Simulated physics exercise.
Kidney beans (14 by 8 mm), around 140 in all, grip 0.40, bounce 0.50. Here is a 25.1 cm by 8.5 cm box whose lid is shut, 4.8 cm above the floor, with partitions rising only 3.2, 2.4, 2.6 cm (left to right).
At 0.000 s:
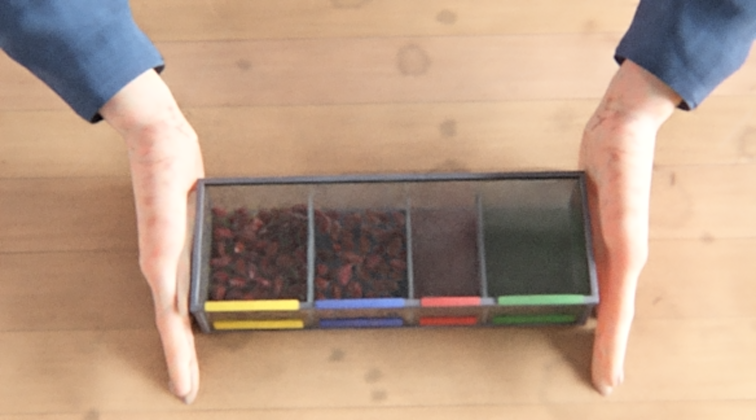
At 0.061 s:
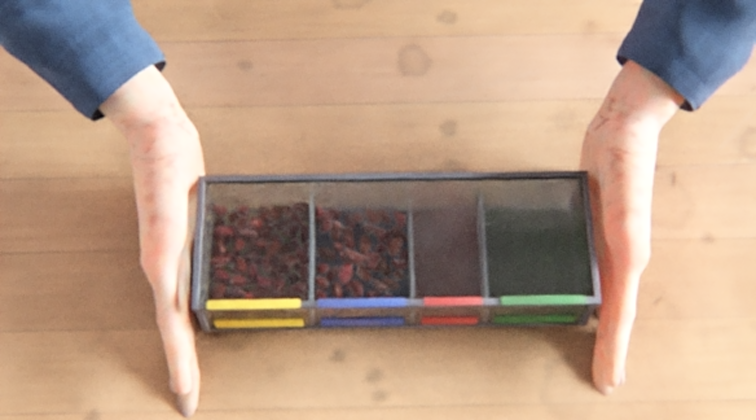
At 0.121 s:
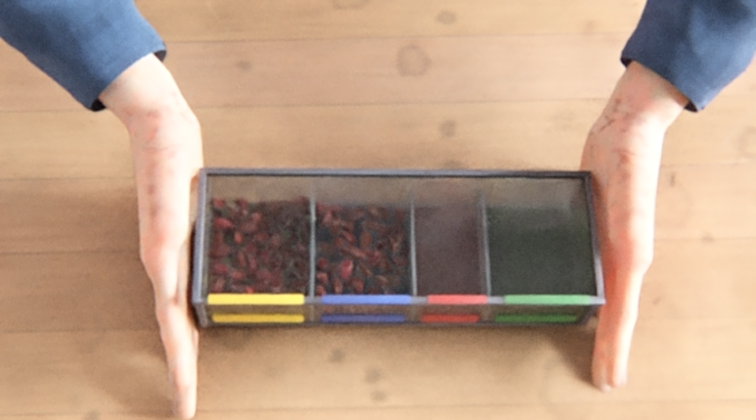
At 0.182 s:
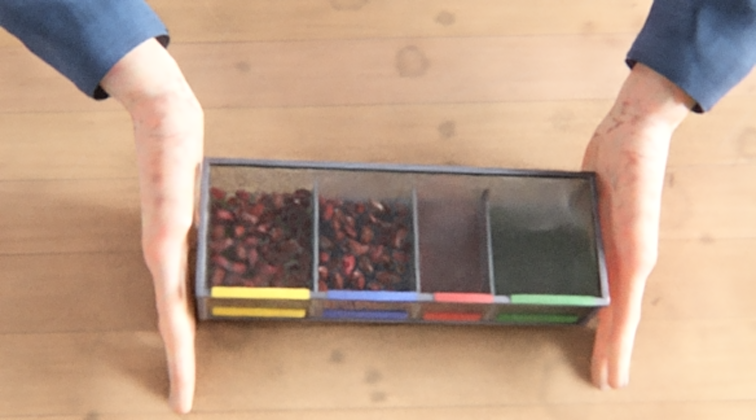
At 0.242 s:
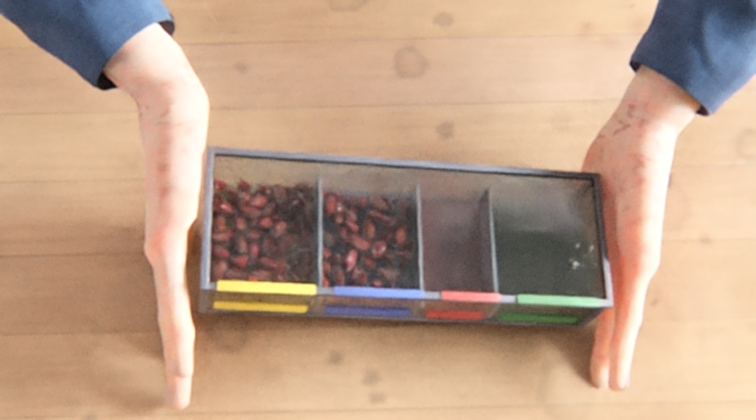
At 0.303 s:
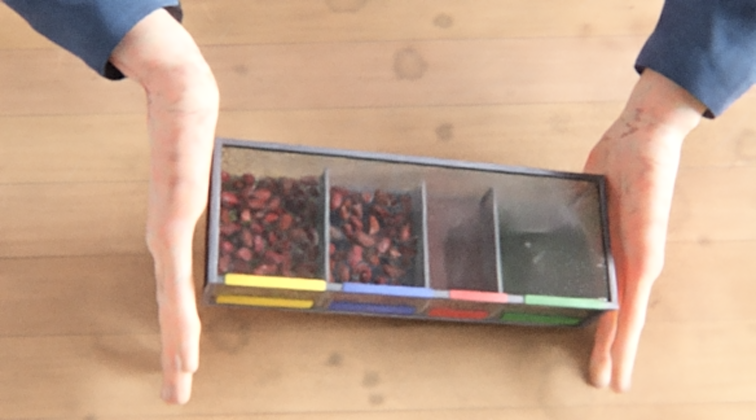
Two hands in blue sleeves, palms flat against the ends of a shallow lidded box, slowly tilt it so its left end rises a little and its right end dips slightly, seen from above over a pale wooden surface. Dark red beans fill the lower part of the yellow-marked and blue-marked compartments at left, while the red-marked and green-marked ones hold none. The beans shift slightly within their compartments, and the camera stays still.
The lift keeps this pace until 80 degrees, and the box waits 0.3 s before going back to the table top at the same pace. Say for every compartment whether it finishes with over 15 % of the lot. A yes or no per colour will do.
Red: No. Blue: Yes. Green: Yes. Yellow: Yes.
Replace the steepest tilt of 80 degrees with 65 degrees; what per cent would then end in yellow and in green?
Result - yellow 60 percent, green 5 percent.
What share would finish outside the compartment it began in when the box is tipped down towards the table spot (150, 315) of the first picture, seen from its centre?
The share comes to about 5 in a hundred.
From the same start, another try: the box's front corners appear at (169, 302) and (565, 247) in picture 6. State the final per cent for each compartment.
Red 0, blue 35, green 0, yellow 65.
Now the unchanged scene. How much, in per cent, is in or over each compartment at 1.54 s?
Red = 5, blue = 30, green = 10, yellow = 55 (percent).
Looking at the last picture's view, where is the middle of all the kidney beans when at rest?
In the last view, approximately (347, 276).
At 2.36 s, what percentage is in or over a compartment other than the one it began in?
Roughly 30 %.
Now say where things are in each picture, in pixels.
In the first picture, box tilt 0 degrees, front corners at (197, 306) and (591, 298); blue 35 %, yellow 65 %.
In the second picture, box tilt 1 degrees, front corners at (199, 304) and (594, 298).
In the third picture, box tilt 4 degrees, front corners at (200, 298) and (597, 299), lowest corner right front.
In the fourth picture, box tilt 8 degrees, front corners at (203, 290) and (602, 300), lowest corner right front.
In the fifth picture, box tilt 12 degrees, front corners at (208, 284) and (606, 302), lowest corner right front.
In the sixth picture, box tilt 16 degrees, front corners at (216, 277) and (610, 304), lowest corner right front; blue 35 %, yellow 65 %. The box's pace is about 65 degrees a second.
After 1.54 s, tilt 80 degrees; red 5 %, blue 30 %, green 10 %, yellow 55 %.
Then, at 2.36 s, tilt 40 degrees; blue 20 %, green 25 %, yellow 50 %.
Then, at 3.19 s, tilt 0 degrees; blue 25 %, green 25 %, yellow 50 %.
In the end, at 3.7 s, red 0 %, blue 25 %, green 25 %, yellow 50 %.
